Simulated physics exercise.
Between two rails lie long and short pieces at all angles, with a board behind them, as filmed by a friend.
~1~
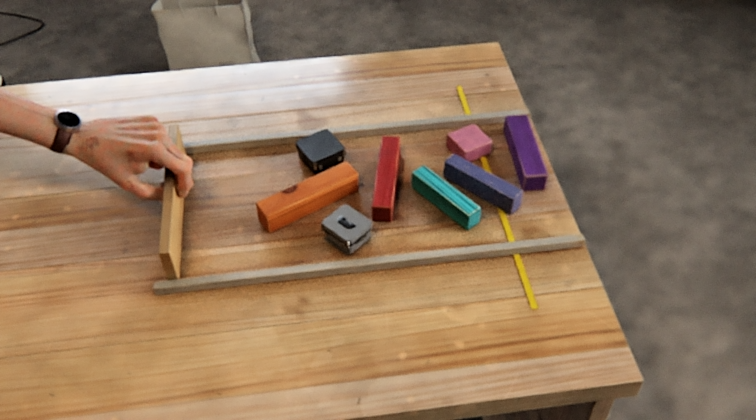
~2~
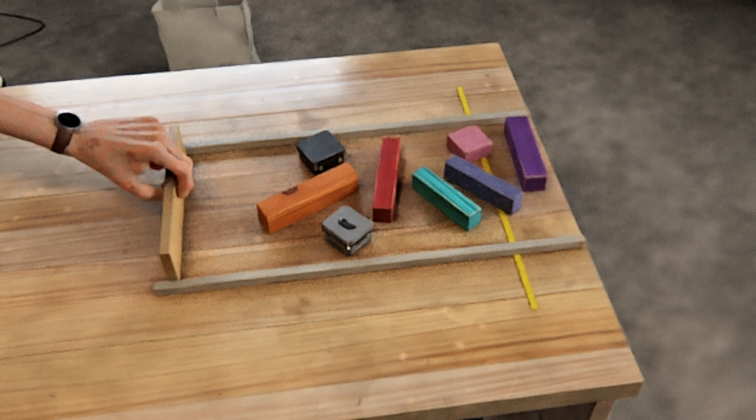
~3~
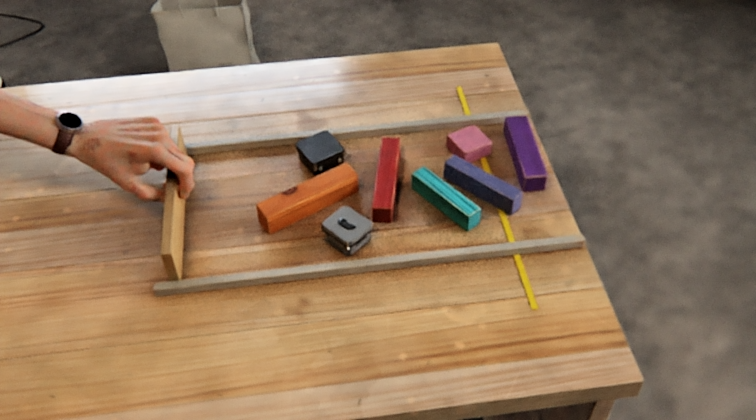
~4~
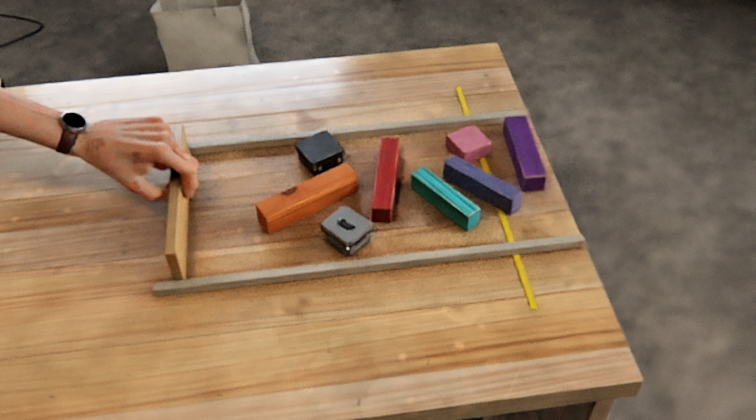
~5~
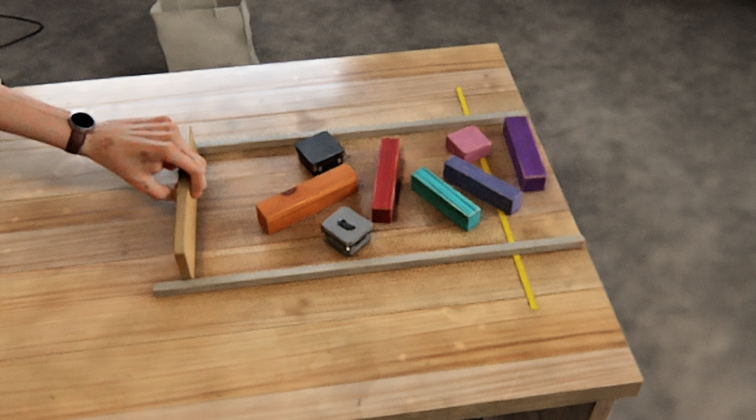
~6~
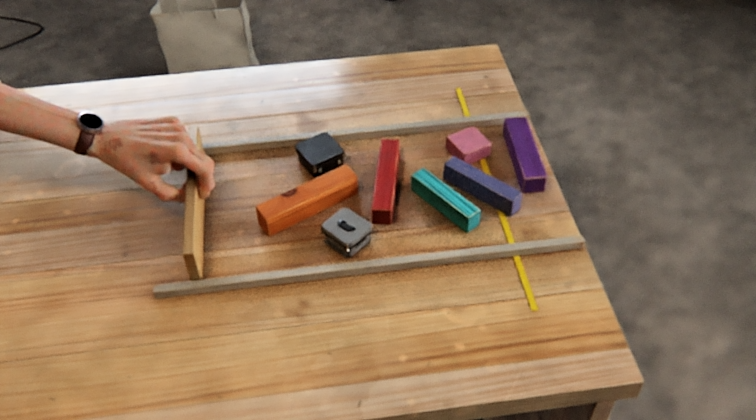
A hand wearing a dark watch holds an upright wooden board between two rails on a wooden table, seen from above at an angle. To its right lie an orange stick, black and grey cases, a red stick, a teal bar, a blue bar, a pink block and a purple stick, near yellow tape. The hand first stays nearly still, then slides the board slightly right, touching nothing, while the pieces and camera stay still.
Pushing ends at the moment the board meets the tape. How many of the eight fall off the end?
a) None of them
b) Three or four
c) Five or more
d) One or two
One or two.
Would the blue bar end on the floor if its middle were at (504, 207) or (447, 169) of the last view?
Taken in order, it does not stay and then does not stay.
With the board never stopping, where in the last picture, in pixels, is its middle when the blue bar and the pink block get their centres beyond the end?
Approx. (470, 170) / approx. (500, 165) for the other.
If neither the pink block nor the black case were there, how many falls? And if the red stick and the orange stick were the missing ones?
First 2, then 1.
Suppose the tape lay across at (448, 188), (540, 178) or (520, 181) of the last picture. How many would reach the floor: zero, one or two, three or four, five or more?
In the order the places were given: None, 5 or more, at least five.
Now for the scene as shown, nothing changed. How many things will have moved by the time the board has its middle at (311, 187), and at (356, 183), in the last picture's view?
One spot: 3. Other spot: 5.
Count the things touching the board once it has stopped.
Count: 3.
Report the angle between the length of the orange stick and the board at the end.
Close to 25°.
Soon after, none off yet; purple stick at rest near (524, 154); pink block at rest near (468, 146); blue bar at rest near (481, 186).
After that, none off yet; purple stick at rest near (524, 154); pink block at rest near (470, 146); blue bar at rest near (483, 186).
And then, none off yet; purple stick displaced a little near (540, 151); pink block displaced about its own width near (496, 133); blue bar displaced about its own width near (540, 190).
In the end, the number that fall off is one or two; gone, blue bar and purple stick.
